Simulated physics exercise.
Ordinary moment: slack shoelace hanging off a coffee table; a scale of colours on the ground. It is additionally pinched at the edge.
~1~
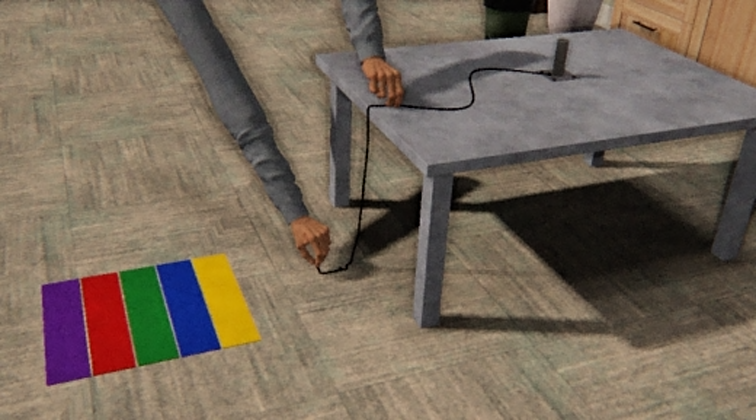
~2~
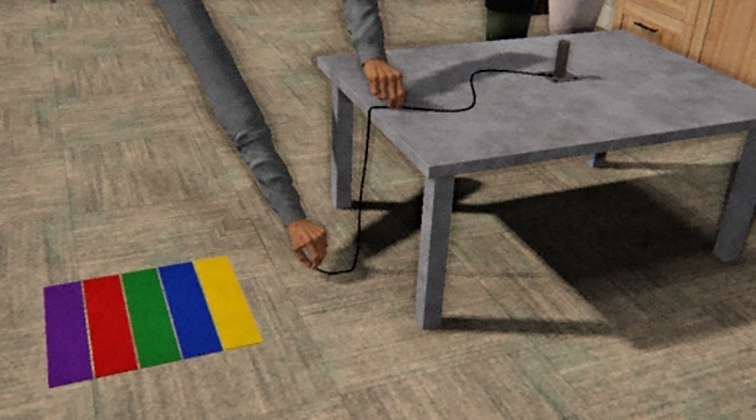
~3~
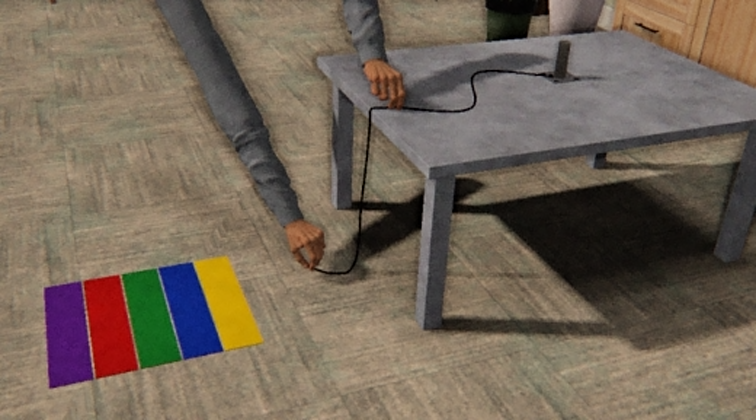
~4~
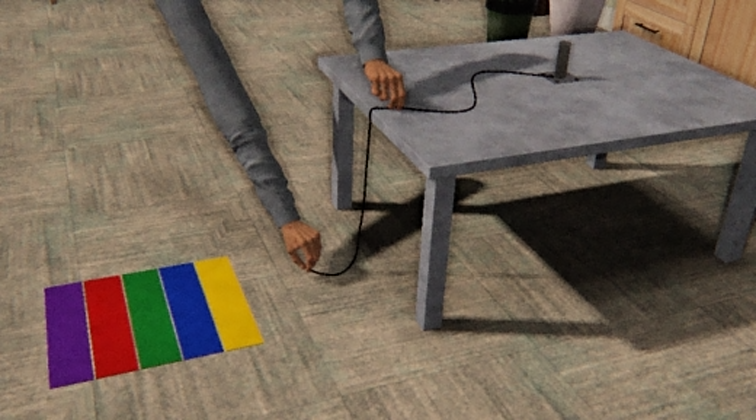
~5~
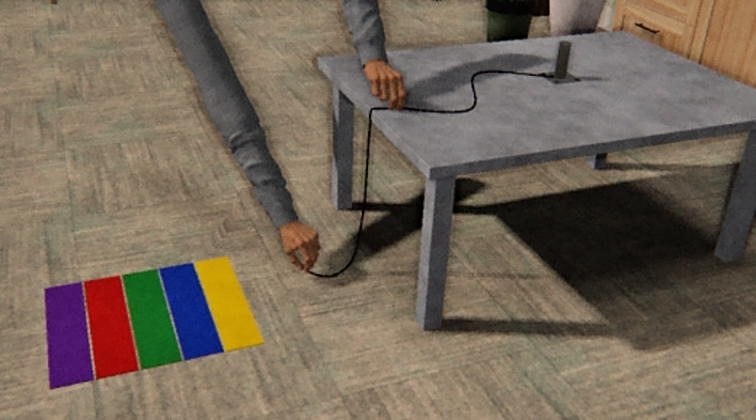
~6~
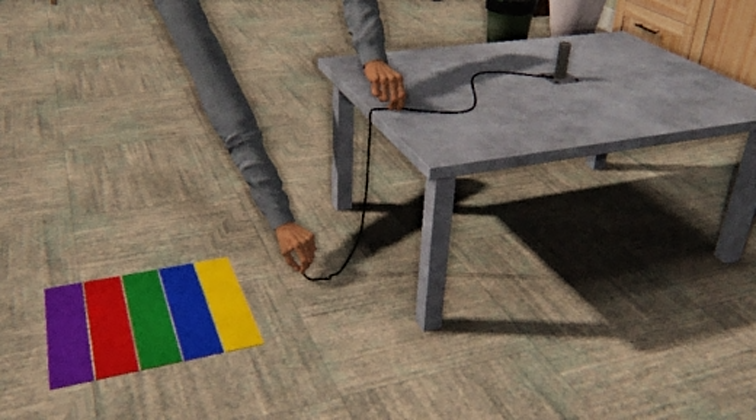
A hand low near the floor drew the loose end of a thin black lace slightly left, toward the coloured stripes, while another hand kept it pinched at the grey table's edge.
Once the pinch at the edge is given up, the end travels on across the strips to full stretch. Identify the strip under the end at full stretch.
Strip: Red.
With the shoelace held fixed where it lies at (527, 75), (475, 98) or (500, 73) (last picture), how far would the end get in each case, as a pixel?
In order of the tries: About (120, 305), about (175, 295), about (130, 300).
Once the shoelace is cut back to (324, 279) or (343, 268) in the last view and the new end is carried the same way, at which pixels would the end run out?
Going through both, you get (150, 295) and then (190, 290).
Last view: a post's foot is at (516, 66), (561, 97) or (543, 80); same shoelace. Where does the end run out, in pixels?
In pixels, the answers are (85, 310), (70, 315) and (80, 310).
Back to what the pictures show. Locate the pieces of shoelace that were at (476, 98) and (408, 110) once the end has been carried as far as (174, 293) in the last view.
Point one: (429, 100); point two: (359, 141).
Early on, end near (174, 293); over blue.
Midway, end near (134, 301); over green.
At the end of the slack, end near (110, 305); over red. It gets as far as the red strip.
